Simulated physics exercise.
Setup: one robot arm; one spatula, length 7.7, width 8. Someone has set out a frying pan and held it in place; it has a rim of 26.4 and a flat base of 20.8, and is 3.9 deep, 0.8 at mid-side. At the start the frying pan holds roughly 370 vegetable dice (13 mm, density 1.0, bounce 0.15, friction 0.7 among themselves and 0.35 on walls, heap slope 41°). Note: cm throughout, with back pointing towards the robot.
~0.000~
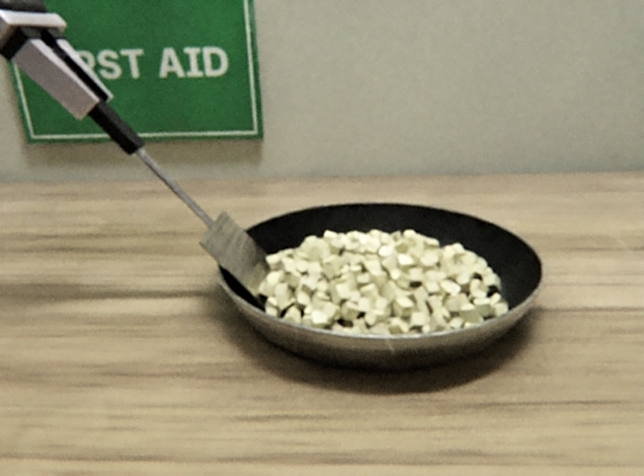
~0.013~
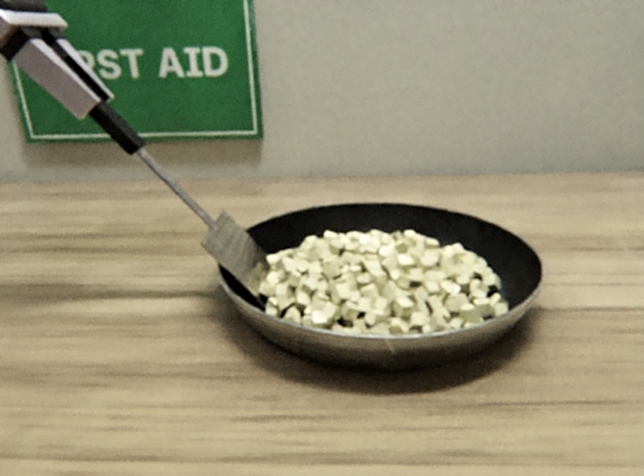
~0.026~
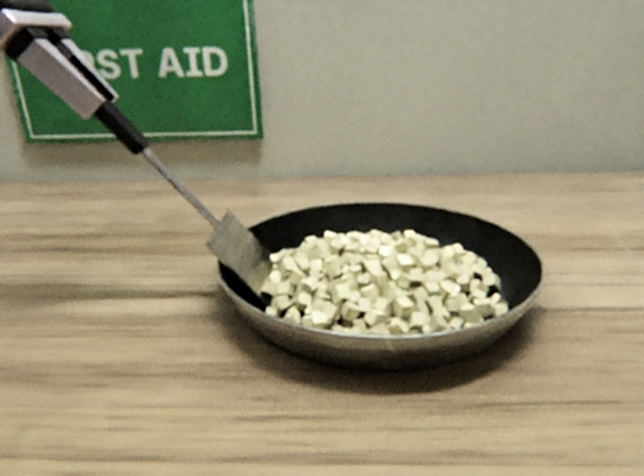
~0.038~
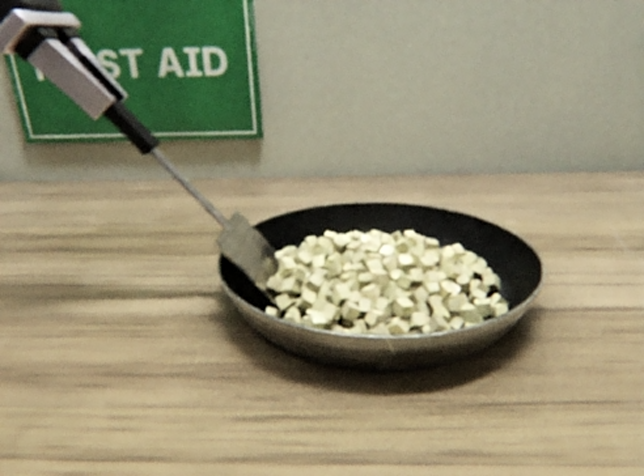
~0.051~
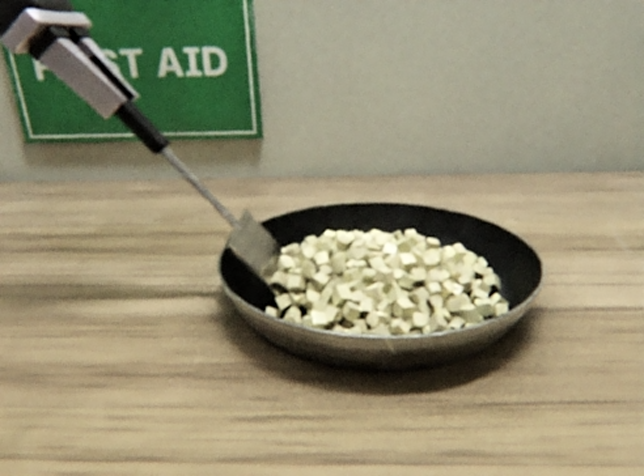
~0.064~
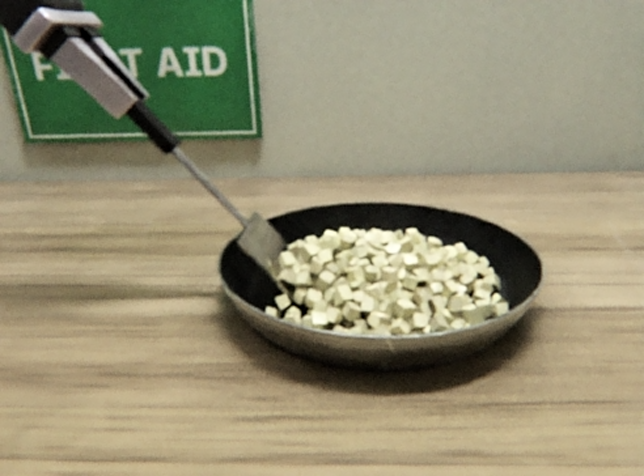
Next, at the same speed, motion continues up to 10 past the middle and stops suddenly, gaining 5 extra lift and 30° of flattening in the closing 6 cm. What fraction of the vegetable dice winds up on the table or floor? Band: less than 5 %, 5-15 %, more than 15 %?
More than 15 %.
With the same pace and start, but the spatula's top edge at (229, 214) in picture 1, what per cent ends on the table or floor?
Some 25 per cent.
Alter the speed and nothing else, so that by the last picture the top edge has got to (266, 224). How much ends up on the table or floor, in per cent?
Near 30 in a hundred.
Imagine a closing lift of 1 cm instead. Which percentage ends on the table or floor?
About 10 per cent.
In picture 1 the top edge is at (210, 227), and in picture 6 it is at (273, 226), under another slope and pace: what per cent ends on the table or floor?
About 35 per cent.
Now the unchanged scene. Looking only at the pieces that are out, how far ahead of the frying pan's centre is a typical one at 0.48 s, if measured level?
The distance is about 18 cm.
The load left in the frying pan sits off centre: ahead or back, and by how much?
I'd say it's roughly 4.5 cm toward the front.
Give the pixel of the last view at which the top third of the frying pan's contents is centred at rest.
Close to pixel (488, 262).
After 0.15 s, sloping 51°, highest piece 6 above the table; 372 in the frying pan.
After 0.24 s, sloping 43°, highest piece 7 above the table; 371 in the frying pan, 1 on the blade or in flight.
After 0.48 s, sloping 21°, highest piece 7 above the table; 284 in the frying pan, 85 on the table or floor, 3 on the blade or in flight.
After 1.53 s, sloping 21°, highest piece 5 above the table; 282 in the frying pan, 90 on the table or floor.
In the end, 282 in the frying pan, 90 on the table or floor. That is 24 % on the table or floor.
